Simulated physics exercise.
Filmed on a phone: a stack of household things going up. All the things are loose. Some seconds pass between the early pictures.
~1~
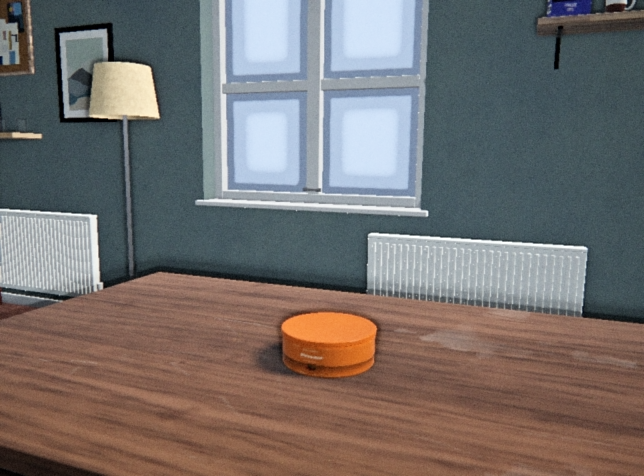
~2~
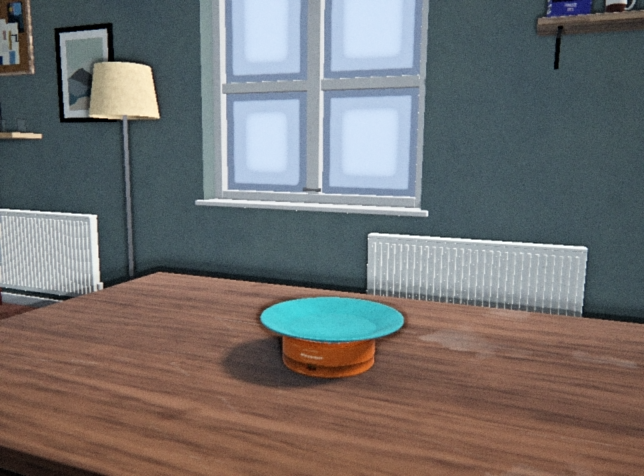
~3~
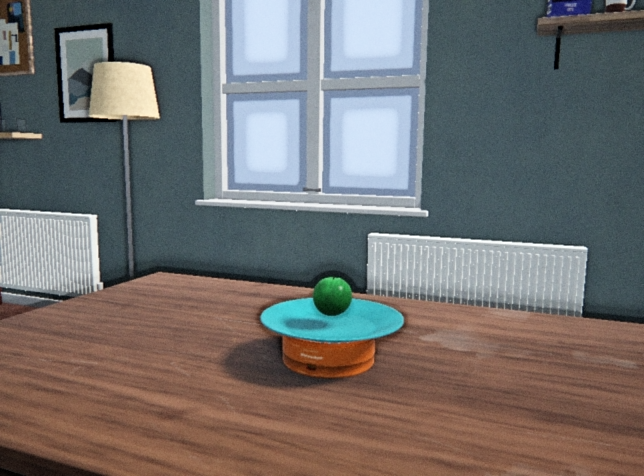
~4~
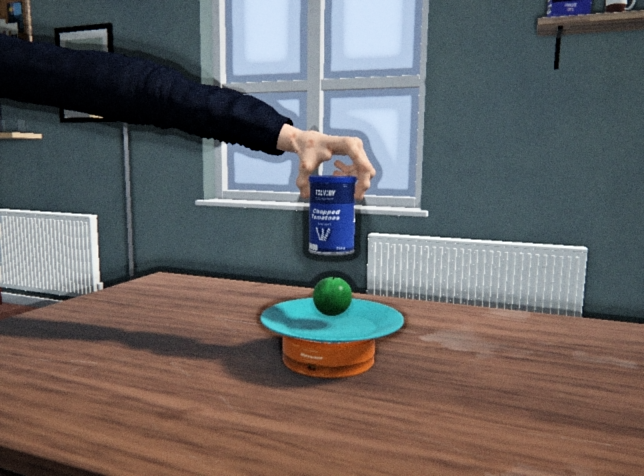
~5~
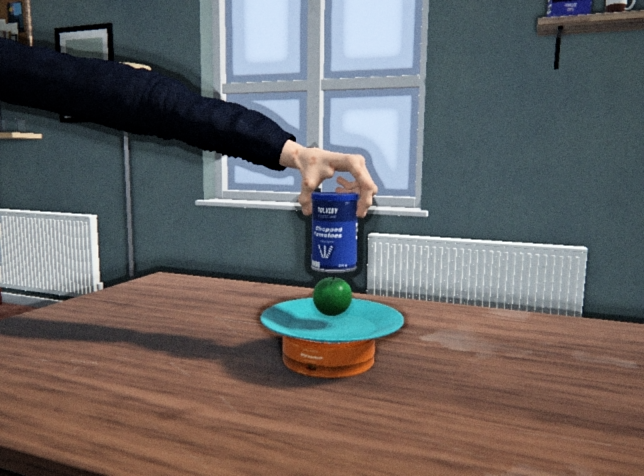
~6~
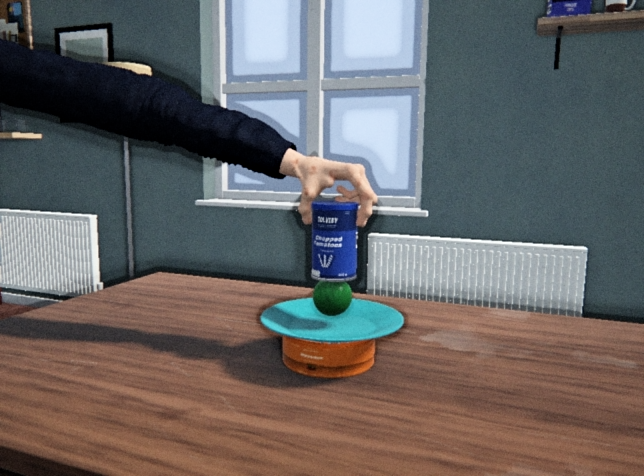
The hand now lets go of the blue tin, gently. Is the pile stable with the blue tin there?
As it turns out, it gives way.
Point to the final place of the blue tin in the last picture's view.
Near (520, 371).
Then, 0.70 s later than the last frame, blue tin now fallen.
Then, 1.00 s later than the last frame, things are still on the move.
When it is over, fallen, blue tin; the other 3 as before. End places, in pixels of the last picture, blue tin near (520, 371). The pile loses its balance.
